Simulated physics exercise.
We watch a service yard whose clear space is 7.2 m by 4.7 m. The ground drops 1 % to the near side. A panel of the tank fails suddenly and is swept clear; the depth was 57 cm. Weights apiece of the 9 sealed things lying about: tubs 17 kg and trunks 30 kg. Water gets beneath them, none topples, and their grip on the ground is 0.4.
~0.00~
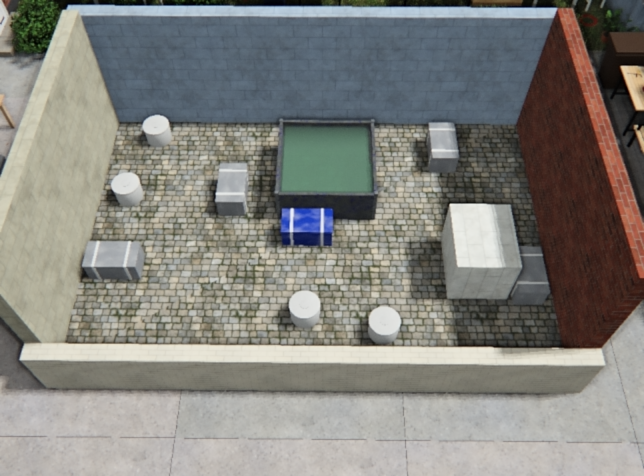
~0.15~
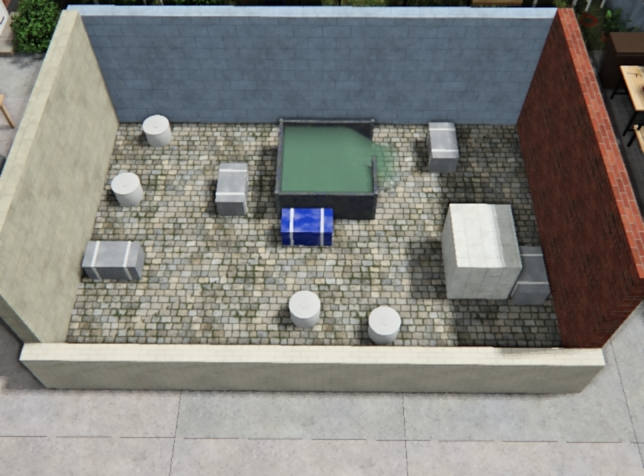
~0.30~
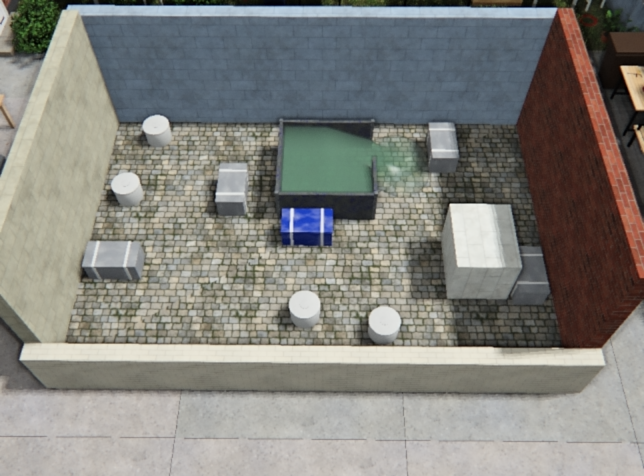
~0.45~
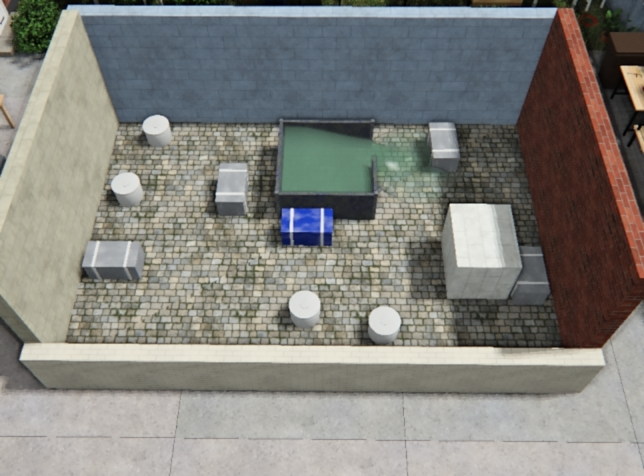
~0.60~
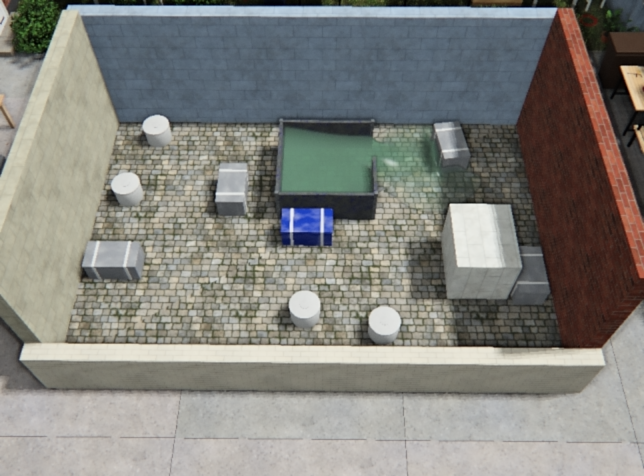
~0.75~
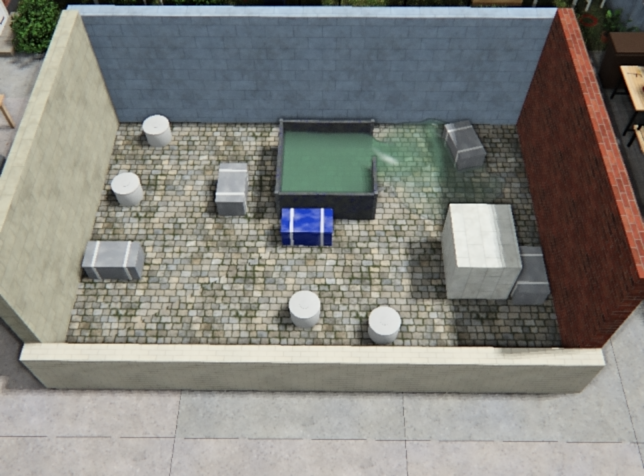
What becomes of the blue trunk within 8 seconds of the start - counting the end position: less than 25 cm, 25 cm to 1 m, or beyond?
The blue trunk barely shifts.
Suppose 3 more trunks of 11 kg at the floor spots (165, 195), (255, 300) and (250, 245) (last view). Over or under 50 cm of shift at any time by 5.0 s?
In that order: Short of it, under, short of it.
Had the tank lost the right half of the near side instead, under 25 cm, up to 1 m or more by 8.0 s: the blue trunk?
In that case the blue trunk slides a little.
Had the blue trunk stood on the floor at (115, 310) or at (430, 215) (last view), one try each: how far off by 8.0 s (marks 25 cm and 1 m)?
In that order: It barely shifts; it moves a short way.
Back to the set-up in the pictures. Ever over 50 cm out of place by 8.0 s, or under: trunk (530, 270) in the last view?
Answer: Past it.
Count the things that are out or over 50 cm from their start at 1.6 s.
I count 1.
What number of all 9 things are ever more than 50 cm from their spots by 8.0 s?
I count 2.
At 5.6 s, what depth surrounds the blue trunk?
Roughly 2 cm.
After 1.6 s the blue trunk is near (307, 220), 0.0 m from its start, aground; 1 afloat.
After 3.6 s the blue trunk is near (307, 220), 0.0 m from its start, aground; 1 afloat.
After 5.6 s the blue trunk is near (307, 220), 0.0 m from its start, aground; 0 afloat.
After 8.0 s the blue trunk is near (307, 220), 0.0 m from its start, aground; 0 afloat.
